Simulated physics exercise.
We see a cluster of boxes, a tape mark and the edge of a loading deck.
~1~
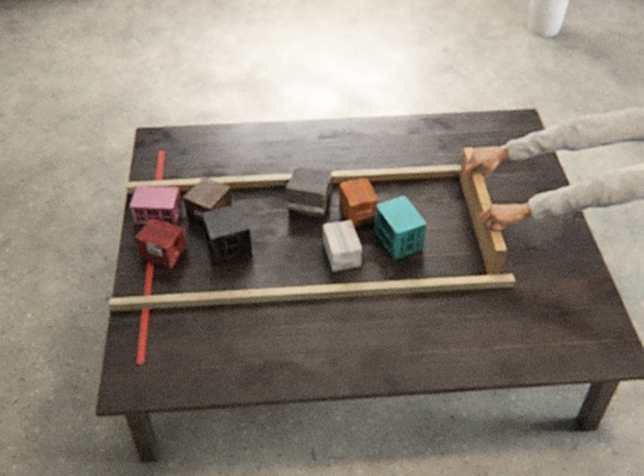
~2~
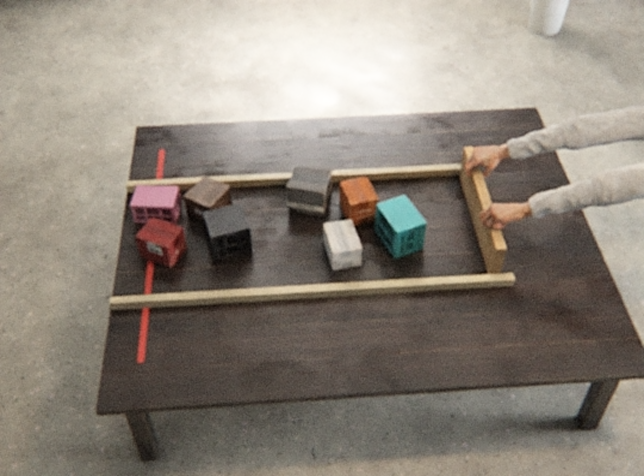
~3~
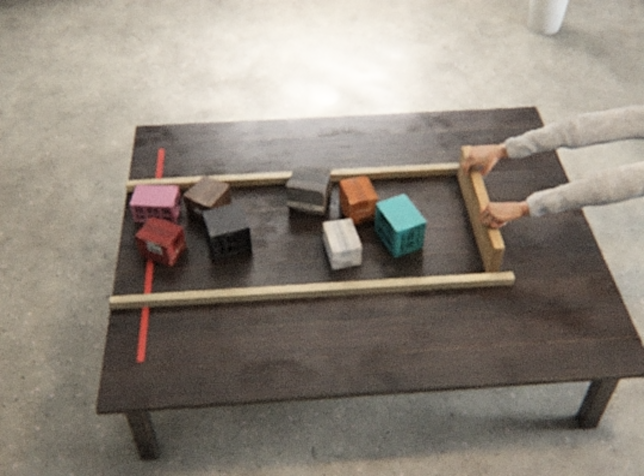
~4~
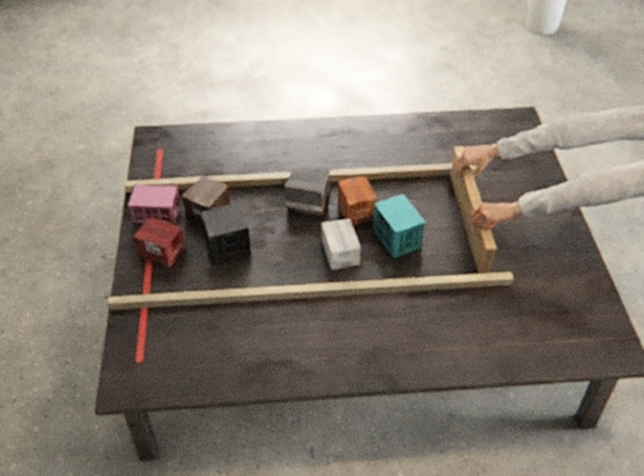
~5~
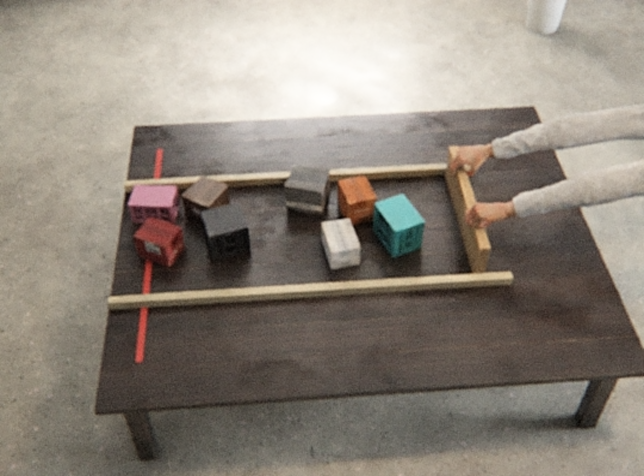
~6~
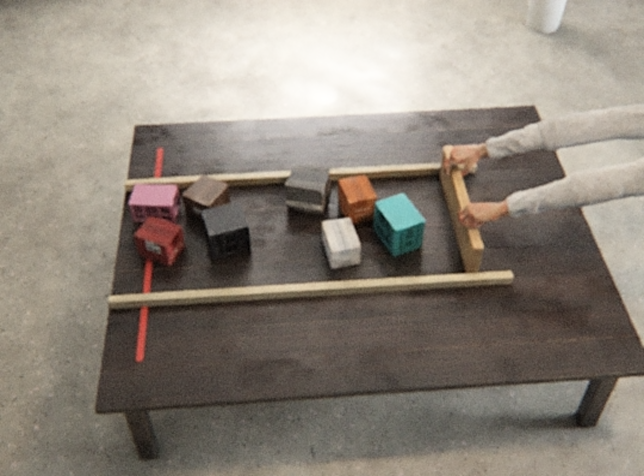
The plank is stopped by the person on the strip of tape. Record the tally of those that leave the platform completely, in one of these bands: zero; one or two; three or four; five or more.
It will most likely knock five or more off.
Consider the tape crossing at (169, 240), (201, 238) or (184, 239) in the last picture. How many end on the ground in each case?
Counts per try, in order: 4 / 3 / 4.
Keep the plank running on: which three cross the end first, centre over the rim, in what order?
Pink crate, then red parcel, then brown tote.
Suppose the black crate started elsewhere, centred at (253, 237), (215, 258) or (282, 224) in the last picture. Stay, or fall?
In that order, it slips off; slips off; slips off.
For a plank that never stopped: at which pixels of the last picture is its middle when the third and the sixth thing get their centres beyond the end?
The middle is at about (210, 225), later at about (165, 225).
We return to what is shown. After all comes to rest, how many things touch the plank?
The count is 2.
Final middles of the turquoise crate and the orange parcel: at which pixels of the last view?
One is at about (131, 238), the other at about (137, 209).
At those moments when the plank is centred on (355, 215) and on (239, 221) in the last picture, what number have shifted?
Counts: 4, 8.
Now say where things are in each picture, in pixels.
Pink crate (156, 206); red parcel (161, 243); brown tote (208, 202); plank (481, 211); tape (152, 244), in the first picture.
Red parcel (161, 242); plank (481, 209), in the second picture.
Brown tote (208, 200); white box (342, 244), in the third picture.
Pink crate (155, 204); black crate (226, 232), in the fourth picture.
Red parcel (160, 242); grey box (308, 190), in the fifth picture.
Pink crate (155, 203); red parcel (160, 241); brown tote (207, 199); plank (460, 209); tape (151, 241), in the sixth picture.
Early on, none off yet; pink crate at rest near (155, 203); red parcel at rest near (160, 241); brown tote at rest near (207, 199).
A while later, none off yet; pink crate travelled a little near (133, 206); red parcel travelled about its own width near (132, 243); brown tote travelled about its own width near (171, 202).
Finally, the number that fall off is five or more; lost, white box, grey box, black crate, brown tote, red parcel and pink crate.
